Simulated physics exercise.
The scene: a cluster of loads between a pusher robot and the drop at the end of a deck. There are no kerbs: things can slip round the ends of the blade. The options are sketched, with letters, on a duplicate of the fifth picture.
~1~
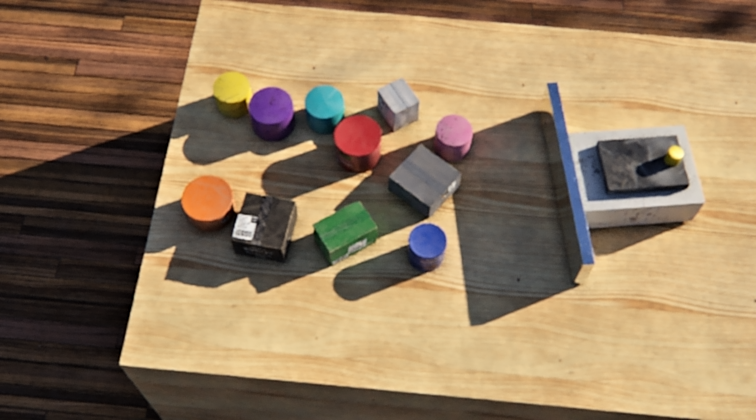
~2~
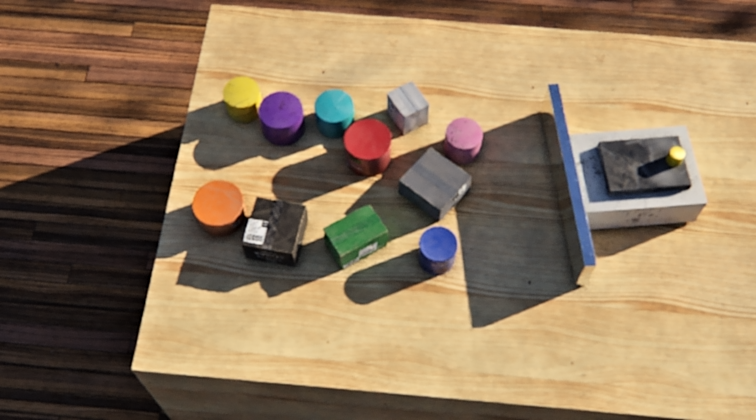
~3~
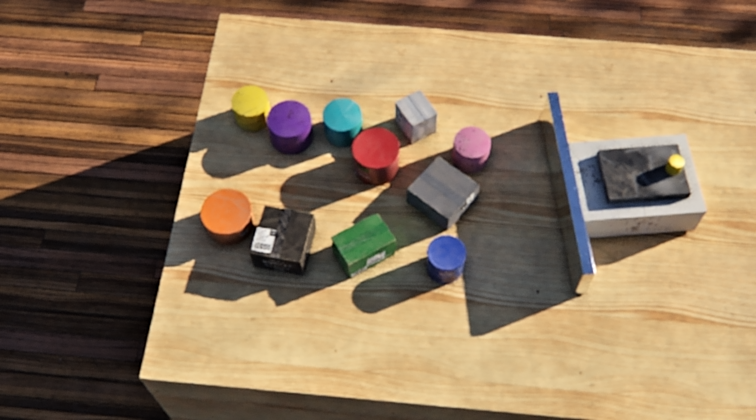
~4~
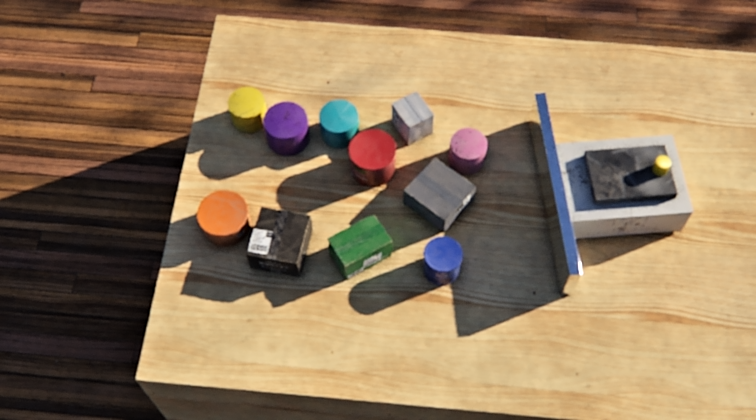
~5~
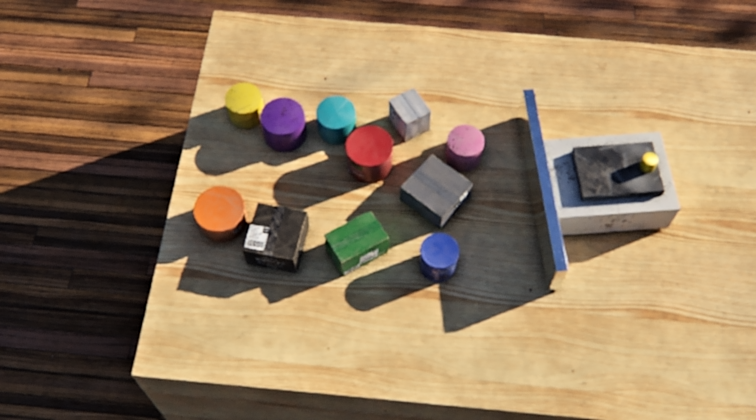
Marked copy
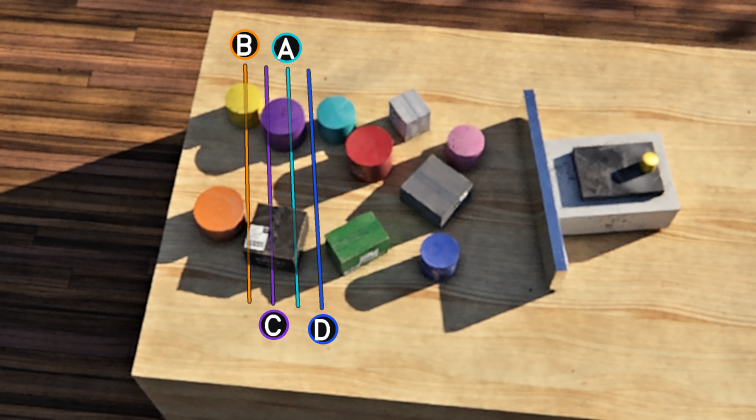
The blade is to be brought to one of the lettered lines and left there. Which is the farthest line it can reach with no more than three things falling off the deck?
Line B.
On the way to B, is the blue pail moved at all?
By then, yes.
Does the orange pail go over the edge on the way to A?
No.
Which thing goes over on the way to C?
It is the purple canister.
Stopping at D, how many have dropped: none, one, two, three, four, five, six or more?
By then, none.
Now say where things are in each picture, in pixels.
Blue pail (427, 248); purple canister (272, 114); green parcel (345, 233), in the first frame.
Robot (637, 165); white parcel (408, 108), in the second frame.
Robot (637, 174); black parcel (284, 240), in the third frame.
Robot (624, 174); red pail (373, 158), in the fourth frame.
Robot (612, 171); orange pail (221, 214); turquoise canister (336, 120); blue pail (438, 258), in the fifth frame.
On the marked copy, A at (292, 179); B at (247, 175); C at (269, 177); D at (315, 181).
With B. Early on, robot (503, 162); white parcel (402, 115); blue pail (419, 259).
Further on, robot (395, 153); yellow canister (227, 99); orange pail (215, 212).
At the end, robot (313, 146); purple canister over the edge; orange pail (167, 209); one fallen.
As for the rest, A is within the limit but short; C is within the limit but short; D is within the limit but short.
